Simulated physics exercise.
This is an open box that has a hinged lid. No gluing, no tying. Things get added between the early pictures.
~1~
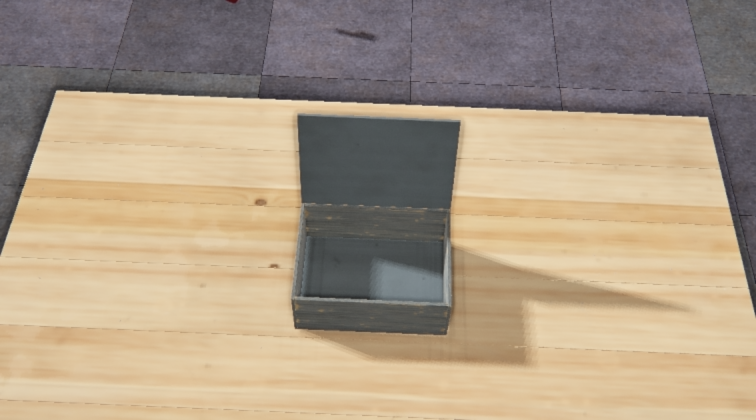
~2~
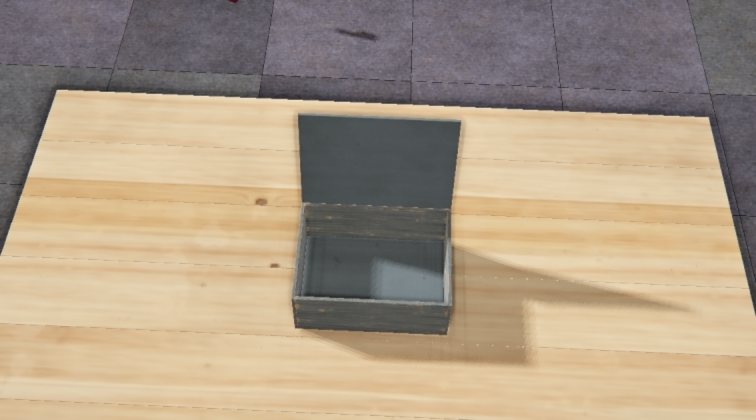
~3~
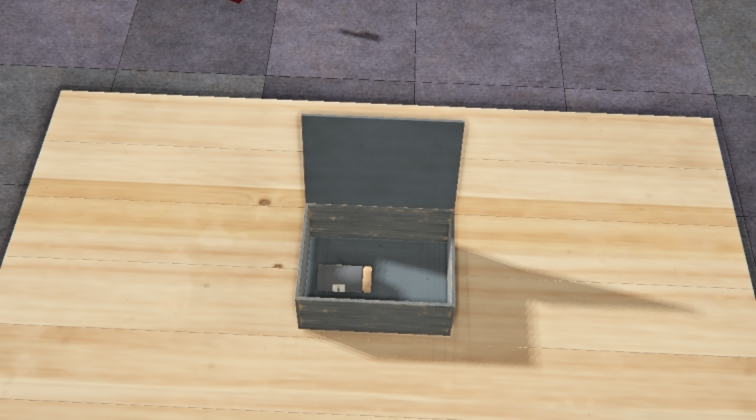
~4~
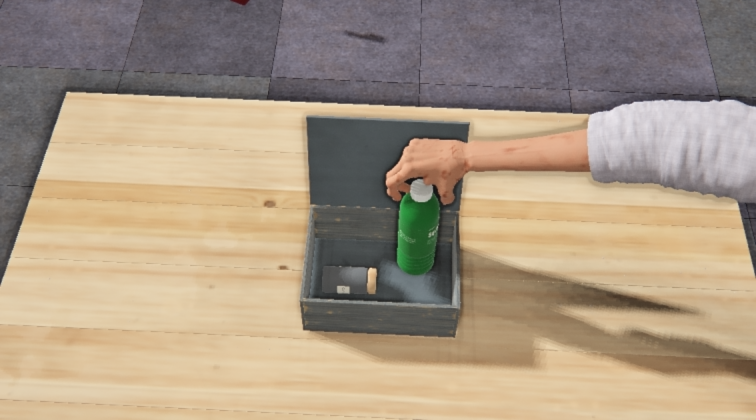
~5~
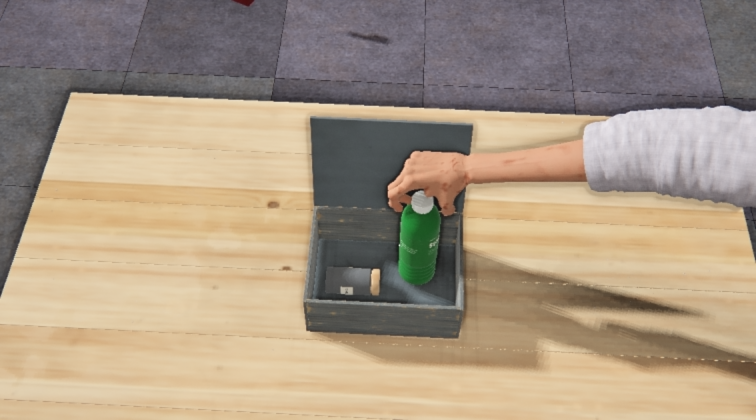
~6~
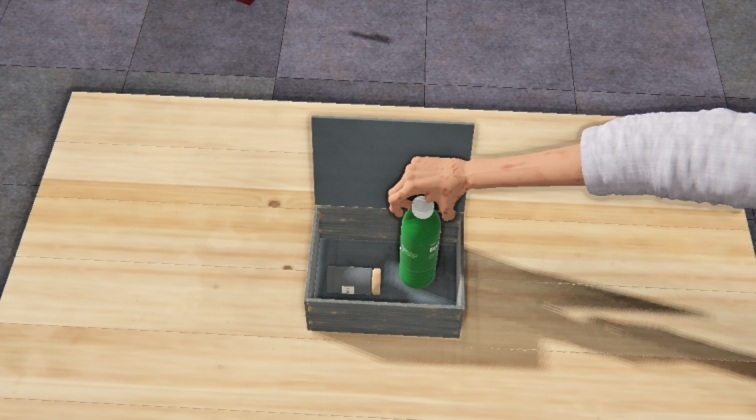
An open grey box with a raised lid sat empty on a wooden table, then a small greyish item appeared inside, and a hand from the right lowered a green bottle in beside it, still gripping it.
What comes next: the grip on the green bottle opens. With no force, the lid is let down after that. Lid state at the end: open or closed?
The gap remains.
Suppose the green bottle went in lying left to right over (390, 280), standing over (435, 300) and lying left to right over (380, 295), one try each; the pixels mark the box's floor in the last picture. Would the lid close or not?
Well, the first try leaves the lid lying shut, the second leaves it standing open, and the third leaves it lying shut.
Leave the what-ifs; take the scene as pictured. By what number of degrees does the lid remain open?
Angle above rim: About 20°.
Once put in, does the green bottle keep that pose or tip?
Looking at the last picture, it sits at an angle.
Then, 1.50 s on from there, lid 66° above the rim.
Then, 1.80 s on from there, lid 40° above the rim; green bottle turned 24° from how it was put near (419, 262).
In the end, lid 20° above the rim; toppled in the box, green bottle; grey shaker unmoved. At the end, from the last picture's camera, green bottle near (419, 278).
